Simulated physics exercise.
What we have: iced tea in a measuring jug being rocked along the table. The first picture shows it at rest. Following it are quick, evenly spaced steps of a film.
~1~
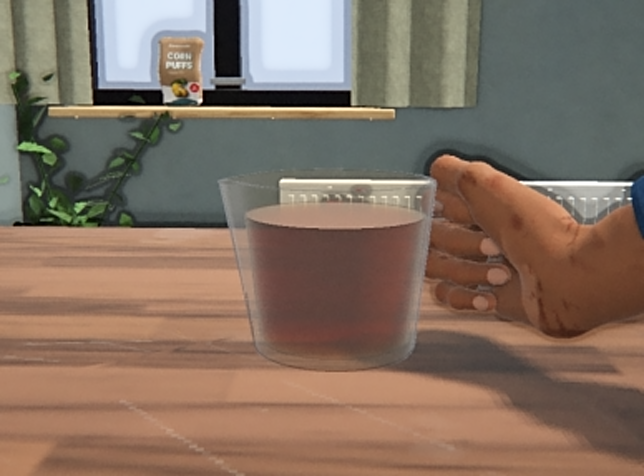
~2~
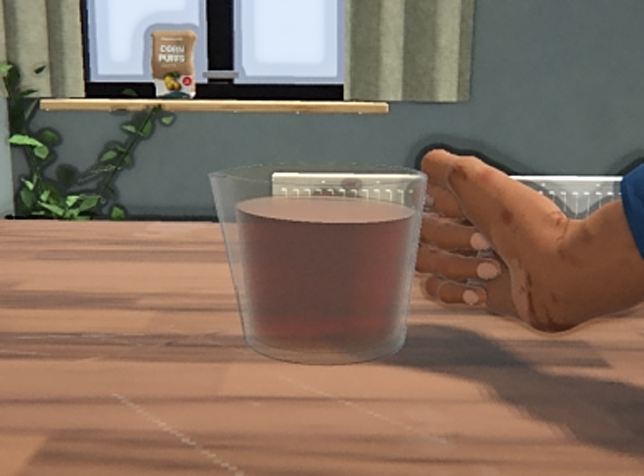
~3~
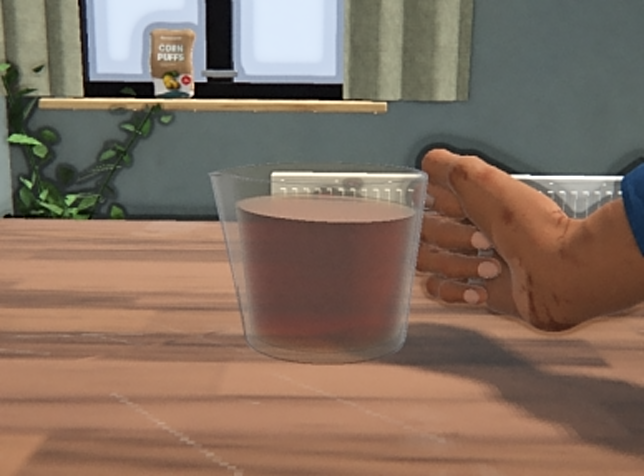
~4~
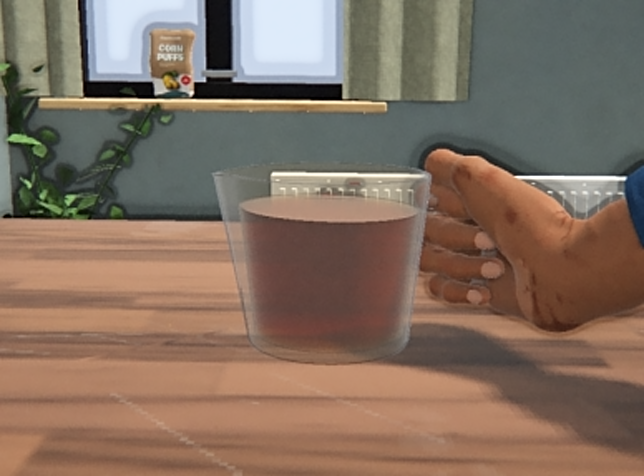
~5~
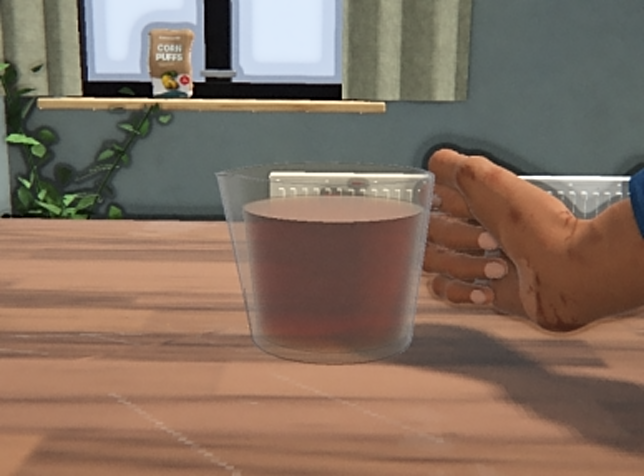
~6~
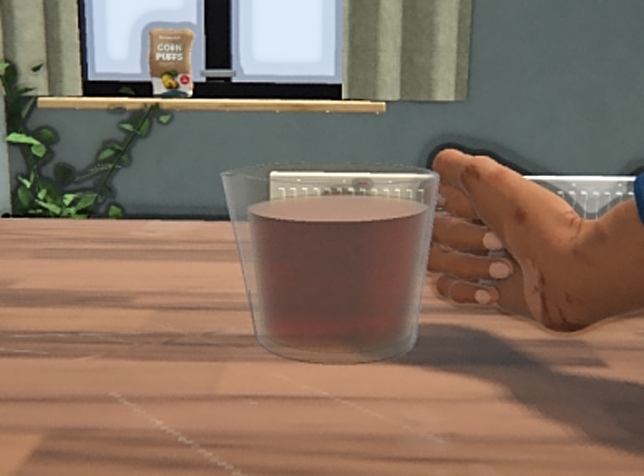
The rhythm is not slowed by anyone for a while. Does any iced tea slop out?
Nothing escapes.
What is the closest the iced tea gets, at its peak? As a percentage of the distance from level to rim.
Roughly 20 per cent, I'd estimate.
Next, the highest wave so far stays far below the rim.
Finally, the highest wave so far stays far below the rim; nothing has left it.
